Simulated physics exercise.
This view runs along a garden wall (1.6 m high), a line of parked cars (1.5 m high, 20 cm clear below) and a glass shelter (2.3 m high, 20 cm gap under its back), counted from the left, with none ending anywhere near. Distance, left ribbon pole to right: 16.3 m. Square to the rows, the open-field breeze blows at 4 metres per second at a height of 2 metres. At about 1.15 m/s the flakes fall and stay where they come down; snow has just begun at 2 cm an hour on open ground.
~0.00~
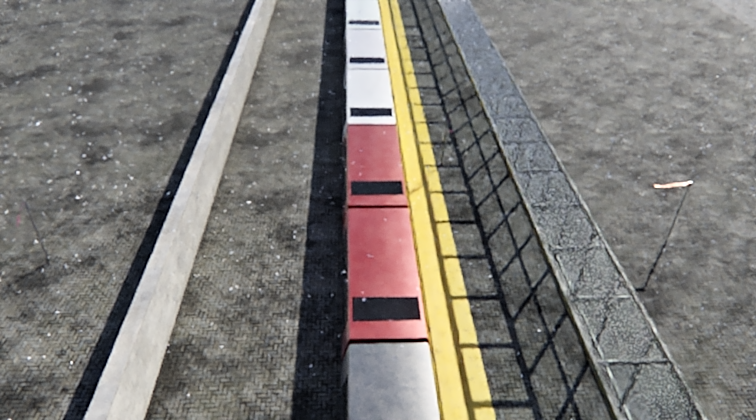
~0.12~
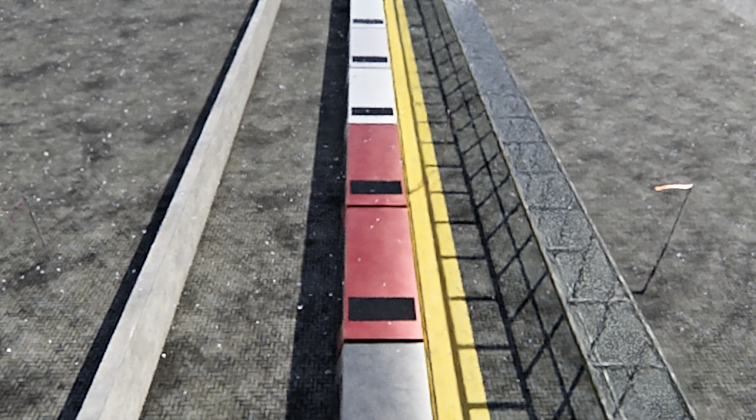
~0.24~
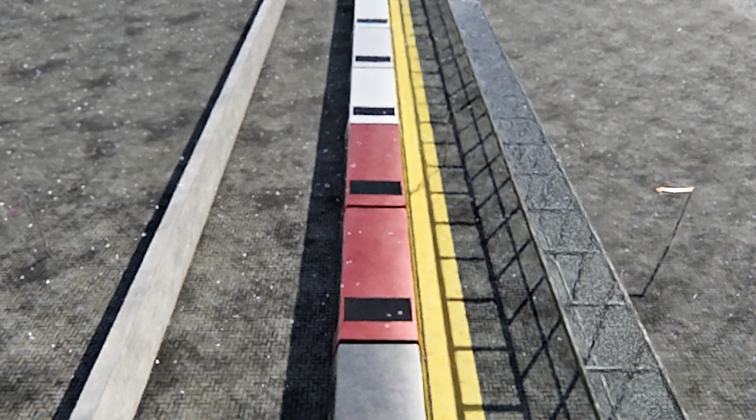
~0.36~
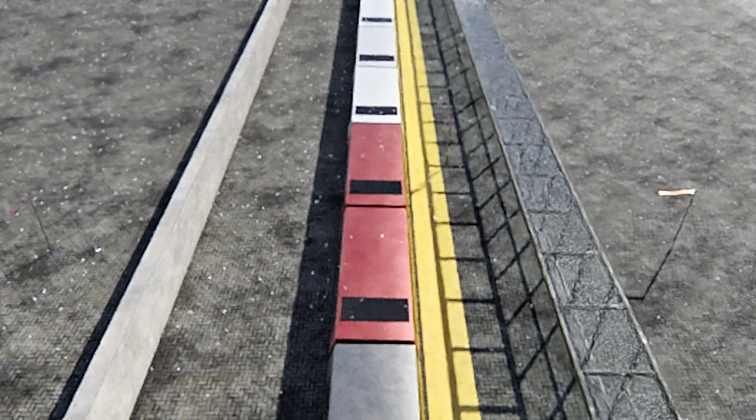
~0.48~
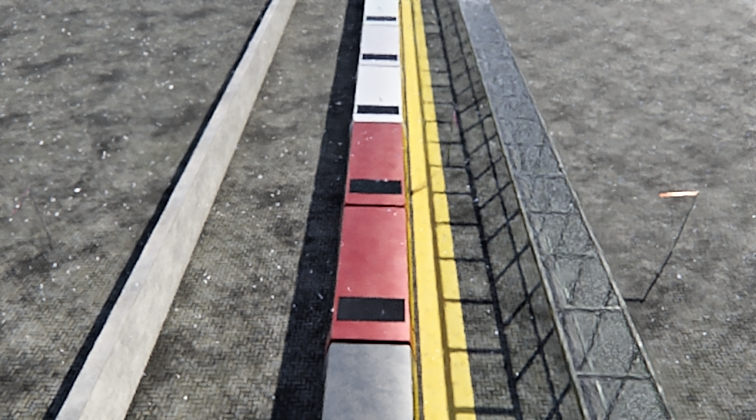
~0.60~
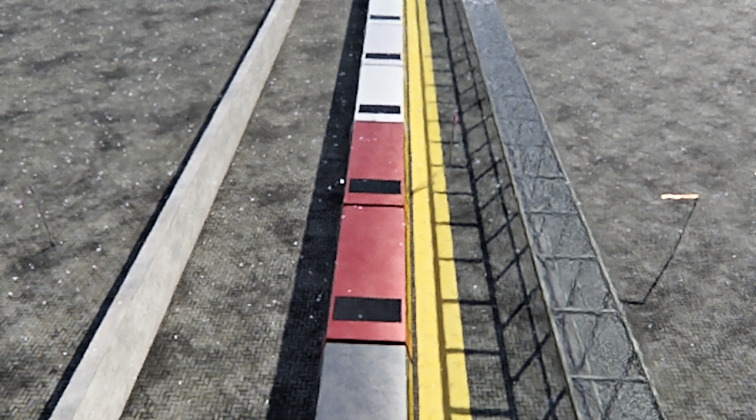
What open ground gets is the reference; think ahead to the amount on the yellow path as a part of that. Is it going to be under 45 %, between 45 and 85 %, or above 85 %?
From 45 to 85 %.
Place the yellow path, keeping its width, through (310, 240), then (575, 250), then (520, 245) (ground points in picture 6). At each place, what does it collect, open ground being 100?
Roughly 80 per cent, 120 per cent and 0 per cent in that order.
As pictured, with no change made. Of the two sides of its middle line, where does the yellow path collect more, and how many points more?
More on the left-hand part: About 20 points.
After 10 minutes open ground has 3 mm and the yellow path 2 mm.
After 30 minutes open ground has 10 mm and the yellow path 7 mm.
After 60 minutes open ground has 20 mm and the yellow path 14 mm, so the yellow path has 70 % of the open amount; the left half of it has 79 %, the right half 61 %.
